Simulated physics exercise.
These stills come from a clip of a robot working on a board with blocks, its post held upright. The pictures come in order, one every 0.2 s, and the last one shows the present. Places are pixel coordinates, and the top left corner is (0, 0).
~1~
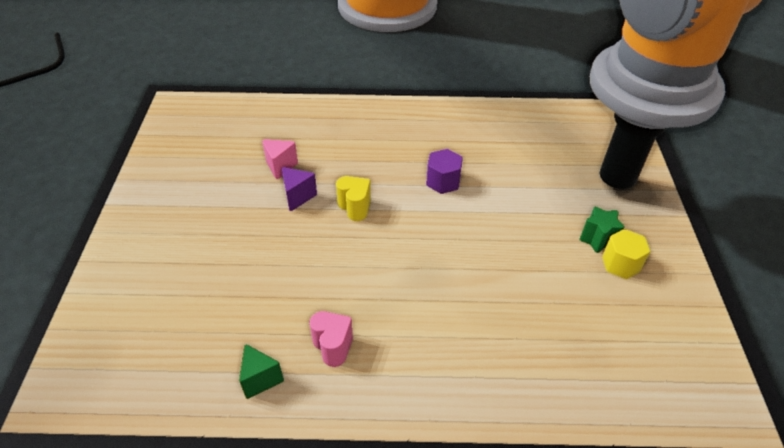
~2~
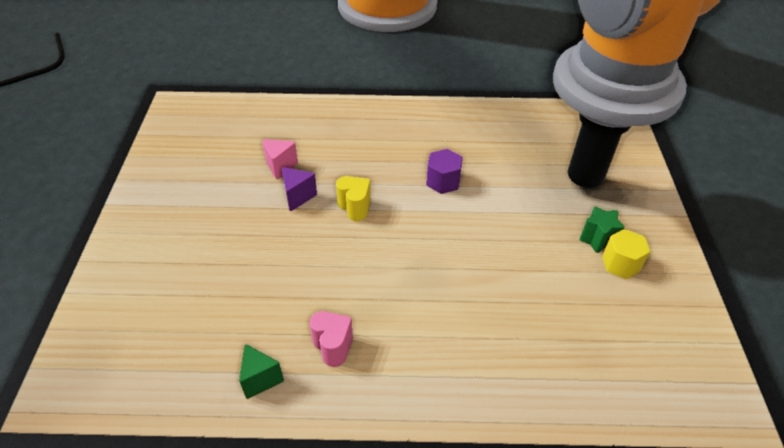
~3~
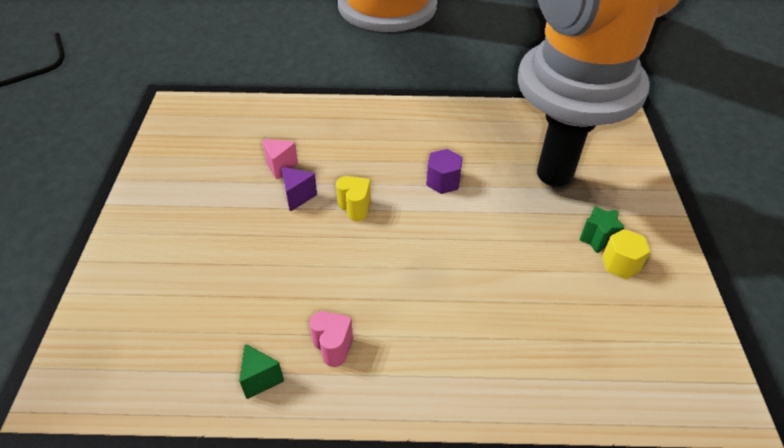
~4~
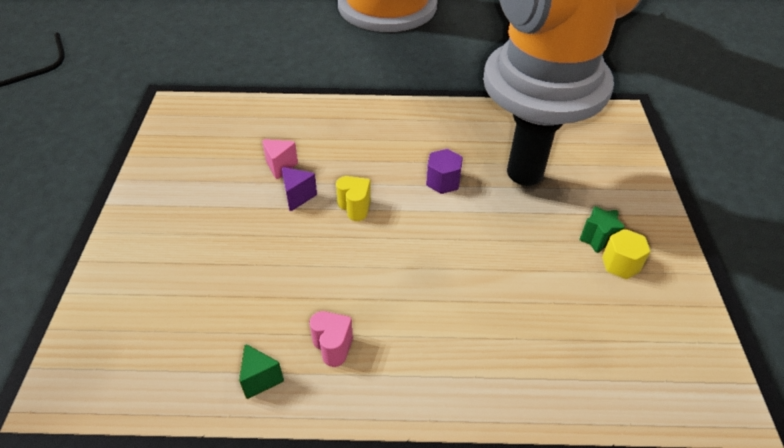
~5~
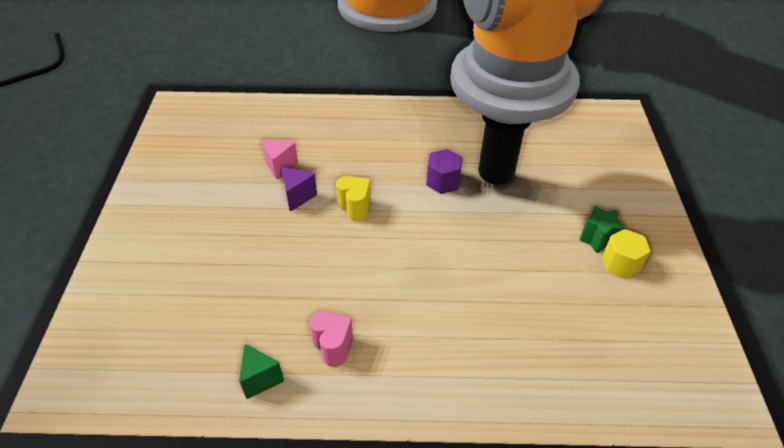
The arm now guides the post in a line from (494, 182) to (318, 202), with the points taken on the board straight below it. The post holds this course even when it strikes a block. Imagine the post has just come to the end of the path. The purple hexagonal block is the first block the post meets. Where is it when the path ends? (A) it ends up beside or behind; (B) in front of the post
(A)
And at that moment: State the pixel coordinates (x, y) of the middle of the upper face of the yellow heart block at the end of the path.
Its top face will be centred at roughly (314, 206).
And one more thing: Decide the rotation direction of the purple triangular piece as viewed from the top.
If we look at it from overhead, the purple triangular piece pivots counter-clockwise.
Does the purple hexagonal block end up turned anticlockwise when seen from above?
Final answer: No.
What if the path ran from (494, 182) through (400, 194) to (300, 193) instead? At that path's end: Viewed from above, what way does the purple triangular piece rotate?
Seen from above, its turn is counter-clockwise.
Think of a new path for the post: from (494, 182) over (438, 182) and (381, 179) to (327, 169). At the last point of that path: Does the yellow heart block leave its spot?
I expect not.
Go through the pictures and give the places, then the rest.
Post tip at (617, 178); block tops, pink triangular piece at (277, 146); purple triangular piece at (295, 177); yellow heart block at (354, 186); purple hexagonal block at (445, 160), in the first frame.
Post at (585, 177); blocks unchanged, in the second frame.
Post at (554, 176); blocks unchanged, in the third frame.
Post at (525, 175); blocks unchanged, in the fourth frame.
Post at (496, 174); pink triangular piece at (277, 146); purple triangular piece at (295, 177); yellow heart block at (354, 186); purple hexagonal block at (445, 160), in the fifth frame.
What follows on the original path. One third of the way, post at (438, 180); purple hexagonal block at (403, 160), turned 20° clockwise.
Two thirds of the way, post at (378, 187); yellow heart block at (346, 189); purple hexagonal block at (357, 154), turned 50° clockwise.
At the end, post at (317, 194); pink triangular piece in place; purple triangular piece at (287, 176), turned 20° anticlockwise; yellow heart block at (314, 206), turned 100° anticlockwise; purple hexagonal block at (352, 152), turned 70° clockwise.
